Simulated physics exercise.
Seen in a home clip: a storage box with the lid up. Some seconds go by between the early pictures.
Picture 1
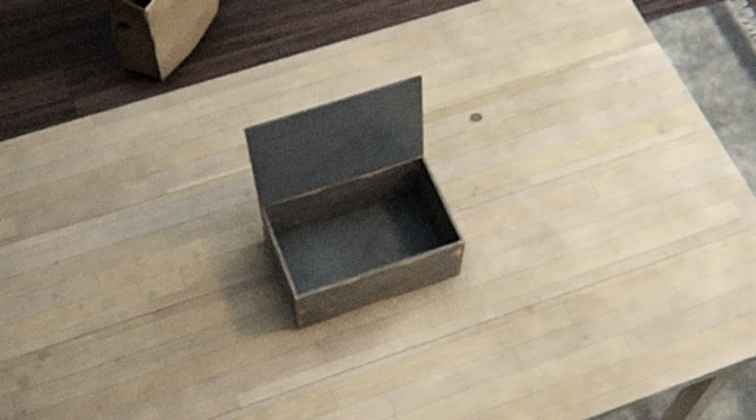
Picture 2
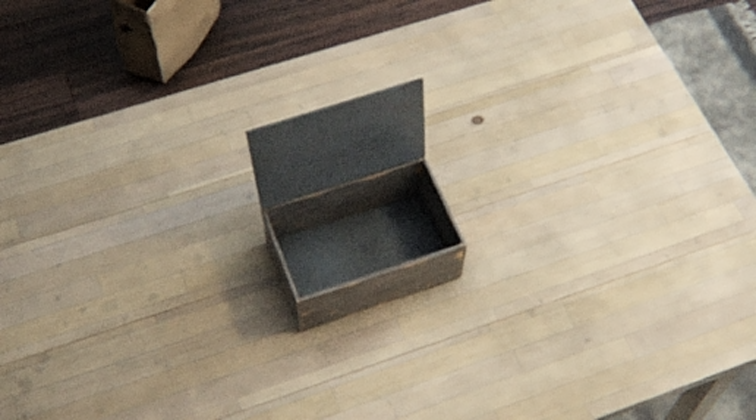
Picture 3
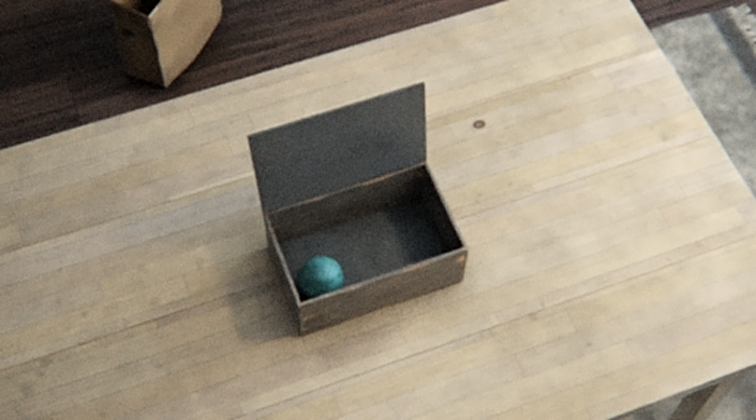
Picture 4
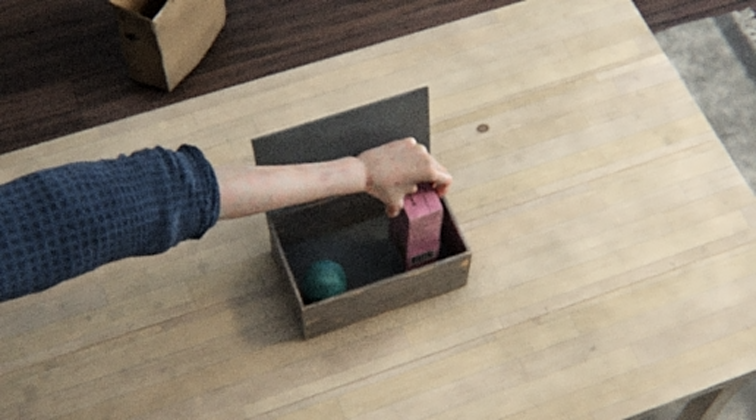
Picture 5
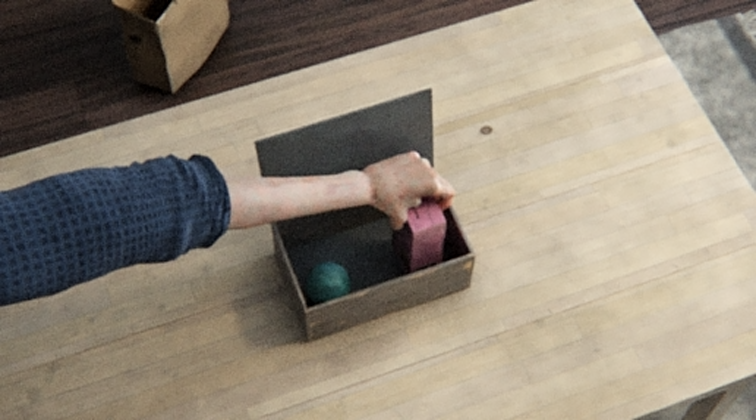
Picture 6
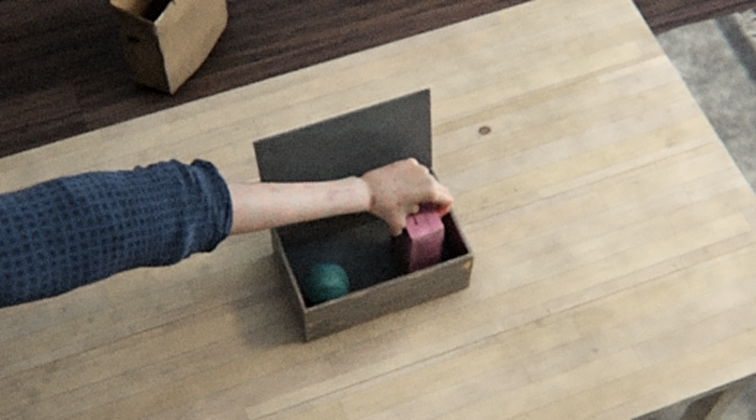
An arm in a dark blue patterned sleeve reaches in from the left over an open, dark storage box on a pale wooden table, seen from above, with a brown container on the dark floor at upper left. The box is empty at first, then a turquoise ball sits in its front left corner. The hand lowers a pink carton into the right side, still gripping it, while the view shifts very slightly.
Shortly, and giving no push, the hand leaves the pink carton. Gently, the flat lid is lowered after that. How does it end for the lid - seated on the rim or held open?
Looks to me like the lid is kept from shutting.
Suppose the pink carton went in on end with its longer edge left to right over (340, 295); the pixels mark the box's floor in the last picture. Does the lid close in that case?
Then the lid does shut, as it turns out.
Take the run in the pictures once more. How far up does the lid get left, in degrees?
The lid sits around 45° above the rim.
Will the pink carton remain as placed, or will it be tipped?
At the finish it holds its orientation.
Then, 1.20 s later than the last frame, lid starting down.
Then, 1.50 s later than the last frame, lid 65° above the rim.
When it is over, lid 46° above the rim; both as before. End places, in pixels of the last picture, pink carton near (416, 240).
